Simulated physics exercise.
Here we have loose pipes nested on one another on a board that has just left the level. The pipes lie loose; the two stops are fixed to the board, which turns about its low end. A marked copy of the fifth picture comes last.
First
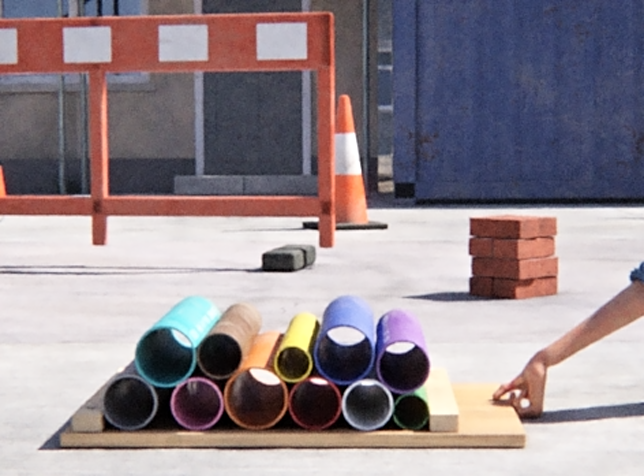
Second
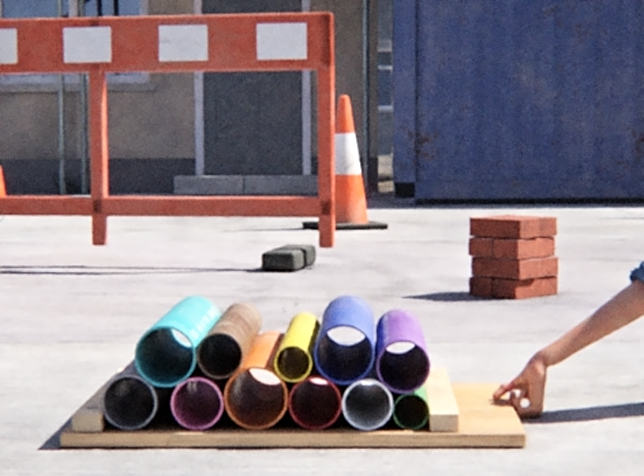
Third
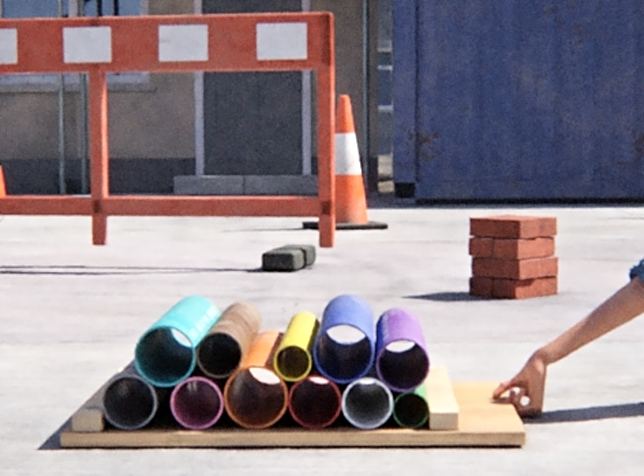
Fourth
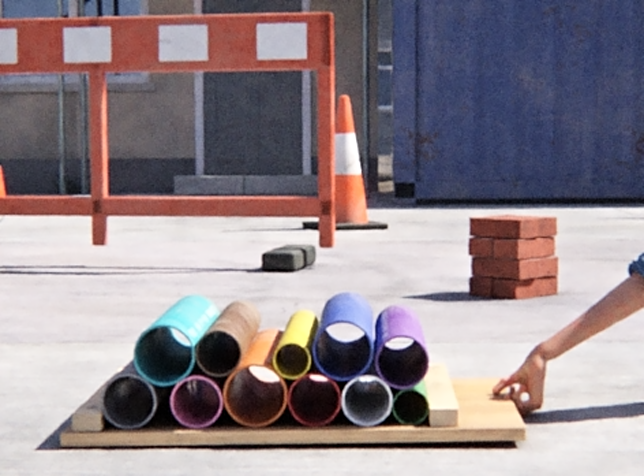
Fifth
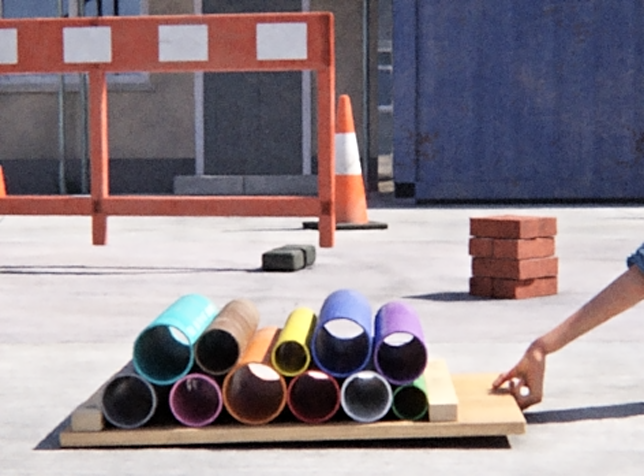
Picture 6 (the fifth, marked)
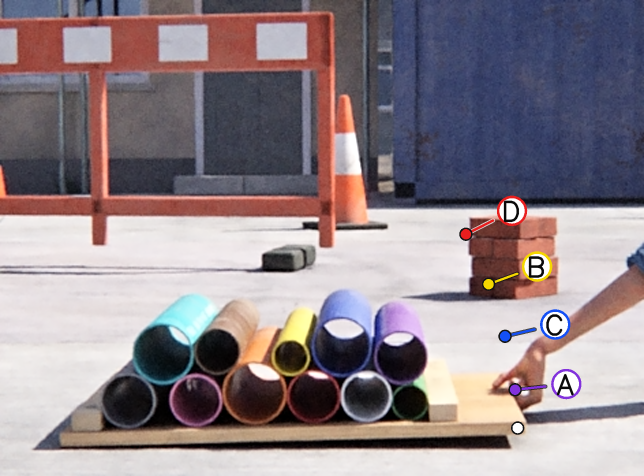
Board stacked with colourful loose pipes tilting very slightly as a hand lifts its right end on a sunlit paved yard.
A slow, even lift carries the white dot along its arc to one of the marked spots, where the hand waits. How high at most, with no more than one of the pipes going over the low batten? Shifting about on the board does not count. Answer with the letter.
Stop at B.
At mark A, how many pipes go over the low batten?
It comes to none.
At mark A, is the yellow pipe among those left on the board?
The yellow pipe: Yes.
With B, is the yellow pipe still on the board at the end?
Yes, with B.
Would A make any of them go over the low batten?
No, at A.
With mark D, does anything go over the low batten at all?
At D: Yes.
On the marked copy, A at (515, 390); B at (488, 284); C at (505, 336); D at (466, 234); the white dot at (517, 428).
With B. Early on, board at 14°.
Further on, board at 20°.
At the end, board at 20°, one over the low batten (turquoise).
As for the rest, A none over the low batten; C none over the low batten; D two over the low batten (turquoise, brown).
